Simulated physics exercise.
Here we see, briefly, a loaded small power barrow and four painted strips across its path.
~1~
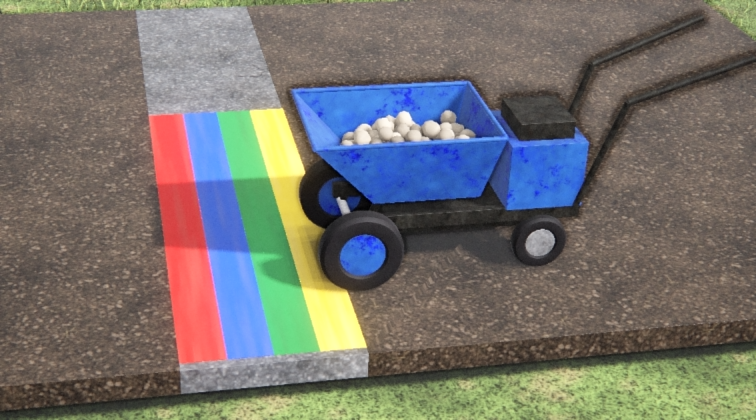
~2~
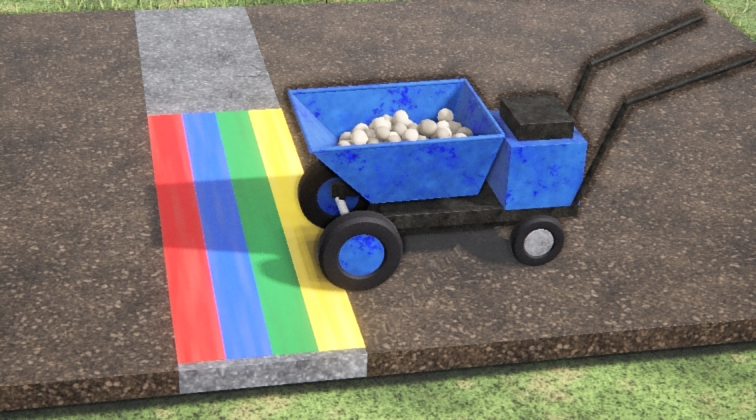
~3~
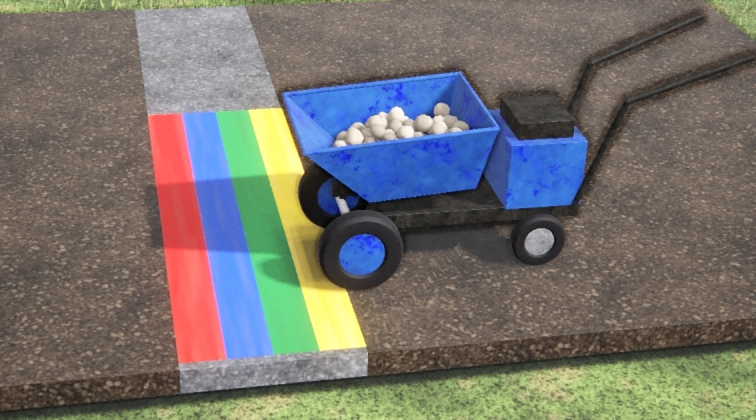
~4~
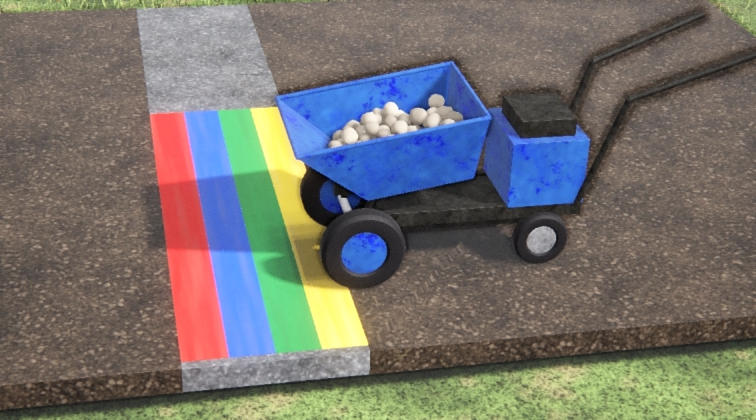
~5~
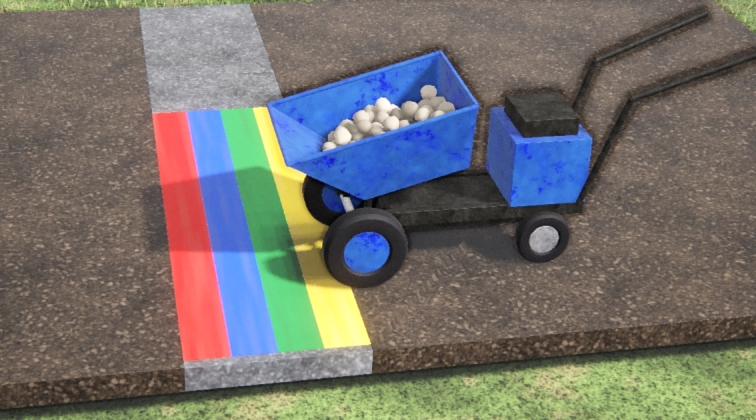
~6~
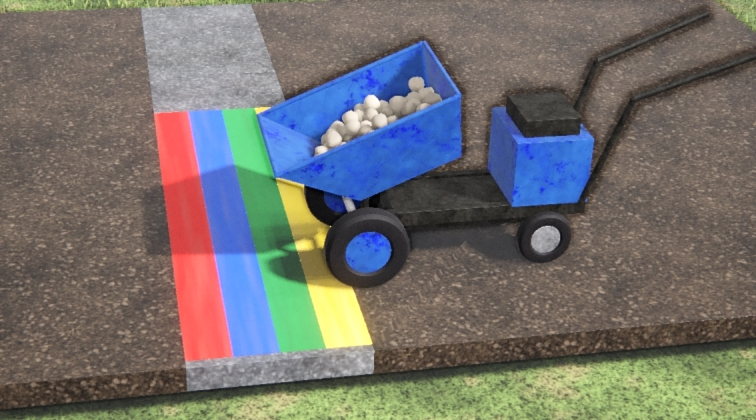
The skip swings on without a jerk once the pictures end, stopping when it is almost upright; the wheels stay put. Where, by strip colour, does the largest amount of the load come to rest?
On the red strip.
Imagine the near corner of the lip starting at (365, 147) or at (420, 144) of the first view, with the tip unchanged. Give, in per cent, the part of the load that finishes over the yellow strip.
Near 0 % and 20 %.
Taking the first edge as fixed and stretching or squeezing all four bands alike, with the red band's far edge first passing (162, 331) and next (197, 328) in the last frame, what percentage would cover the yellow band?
First case 0 per cent, second case 0 per cent.
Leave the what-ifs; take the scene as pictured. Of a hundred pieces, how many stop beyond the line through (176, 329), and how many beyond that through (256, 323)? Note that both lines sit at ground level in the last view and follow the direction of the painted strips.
Around 20 per cent for the first, and 70 per cent for the second.
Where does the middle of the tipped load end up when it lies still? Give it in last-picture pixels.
Around (184, 260), give or take.
Soon, skip tipped steeply; all in the skip.
A while on, skip tipped right over; about two thirds in the skip; a small part over the blue strip; about a quarter over the red strip; a stray few off the paint.
Towards the end, skip tipped right over; about a quarter in the skip; a small part over the blue strip; about a third over the red strip; about a quarter off the paint.
Finally, skip tipped right over; about a quarter in the skip; none over the yellow strip; none over the green strip; a small part over the blue strip; about a third over the red strip; about a quarter off the paint.
